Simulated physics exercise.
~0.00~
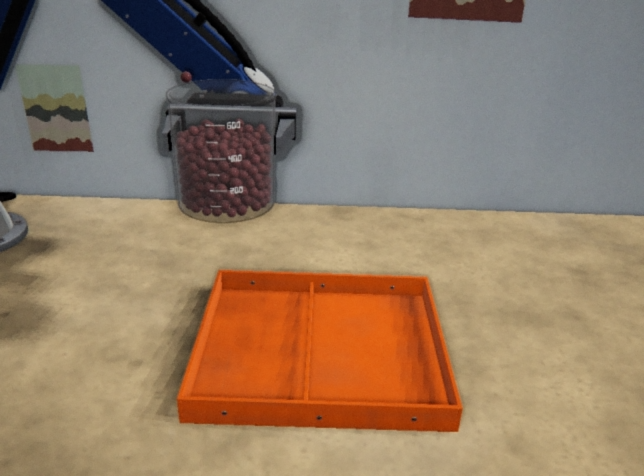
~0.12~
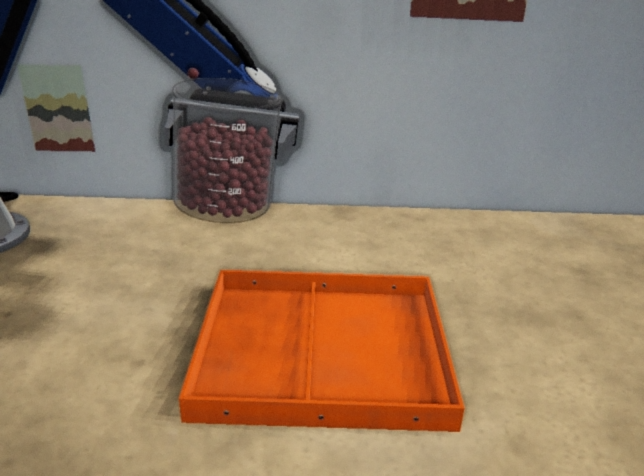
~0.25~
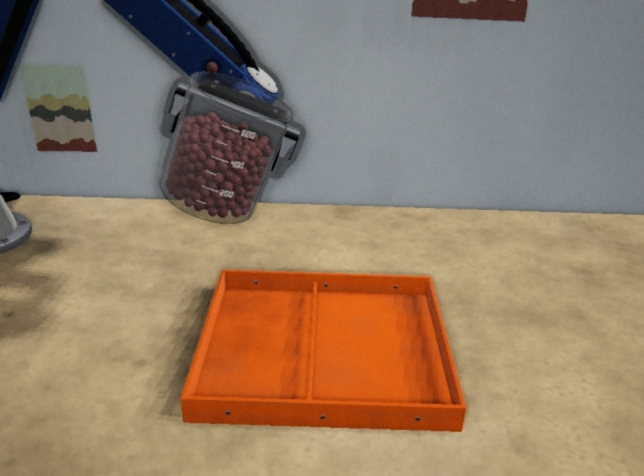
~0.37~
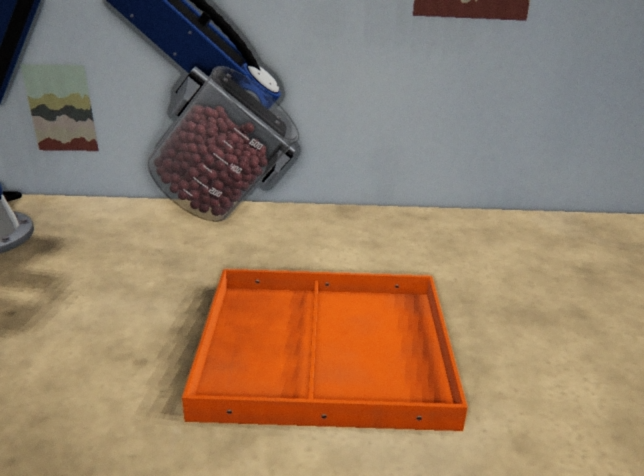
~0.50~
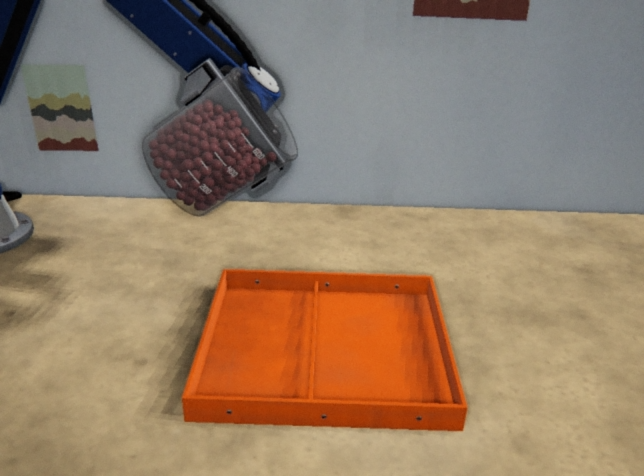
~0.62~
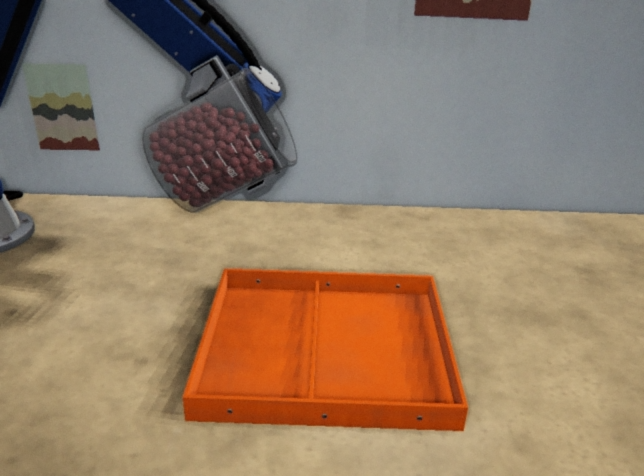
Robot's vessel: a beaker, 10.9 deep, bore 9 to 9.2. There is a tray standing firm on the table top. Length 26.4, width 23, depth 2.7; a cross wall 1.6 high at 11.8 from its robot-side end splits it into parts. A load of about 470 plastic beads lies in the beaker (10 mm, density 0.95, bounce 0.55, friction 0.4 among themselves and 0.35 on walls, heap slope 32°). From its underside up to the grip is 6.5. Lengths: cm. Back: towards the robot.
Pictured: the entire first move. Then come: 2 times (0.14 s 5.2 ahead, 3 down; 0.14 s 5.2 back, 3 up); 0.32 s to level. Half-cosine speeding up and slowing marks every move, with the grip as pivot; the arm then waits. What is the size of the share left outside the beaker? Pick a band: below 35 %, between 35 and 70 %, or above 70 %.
The share falls below 35 %.
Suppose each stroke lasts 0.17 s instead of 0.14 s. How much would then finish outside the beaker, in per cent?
5 %.
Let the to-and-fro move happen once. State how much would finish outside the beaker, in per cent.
Then about 5 per cent.
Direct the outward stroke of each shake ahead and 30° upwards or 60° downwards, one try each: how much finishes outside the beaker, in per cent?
Some 45 and 0 per cent.
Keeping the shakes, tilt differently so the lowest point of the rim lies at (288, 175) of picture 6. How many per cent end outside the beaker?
Result: Approximately 40 %.
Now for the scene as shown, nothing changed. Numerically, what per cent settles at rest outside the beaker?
Close to 10 in a hundred.
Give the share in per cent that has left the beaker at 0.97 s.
5 %.
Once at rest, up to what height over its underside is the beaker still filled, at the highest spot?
I'd put it at close to 9.0 centimetres.
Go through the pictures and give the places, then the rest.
The first picture shows beaker middle at (224, 151), level; upper third of the load around (224, 145), from x 180 to 265, top at y 75; 467 in the beaker.
The second picture shows beaker middle at (225, 151), tilted 6° forward; upper third of the load around (224, 145), from x 180 to 270, top at y 75.
The third picture shows beaker middle at (224, 150), tilted 21° forward; upper third of the load around (215, 145), from x 170 to 265, top at y 70.
The fourth picture shows beaker middle at (222, 148), tilted 39° forward; upper third of the load around (208, 139), from x 160 to 265, top at y 110.
The fifth picture shows beaker middle at (220, 146), tilted 54° forward; upper third of the load around (203, 133), from x 155 to 270, top at y 105.
The sixth picture shows beaker middle at (220, 144), tilted 60° forward; upper third of the load around (201, 131), from x 155 to 270, top at y 110; 467 in the beaker.
After 0.97 s, tilted 60° forward, highest piece 25 above the table; 445 in the beaker, 1 in the far-side part, 21 in flight or on a rim.
After 1.32 s, tilted 35° forward, highest piece 26 above the table; 420 in the beaker, 27 in the far-side part, 8 in the robot-side part, 3 on the table or floor, 9 in flight or on a rim.
After 1.70 s, level, highest piece 27 above the table; 420 in the beaker, 32 in the far-side part, 11 in the robot-side part, 4 on the table or floor.
After 2.75 s, level, highest piece 27 above the table; 420 in the beaker, 32 in the far-side part, 11 in the robot-side part, 4 on the table or floor.
At rest, 420 in the beaker, 32 in the far-side part, 11 in the robot-side part, 4 on the table or floor. That is 10 % outside the beaker.
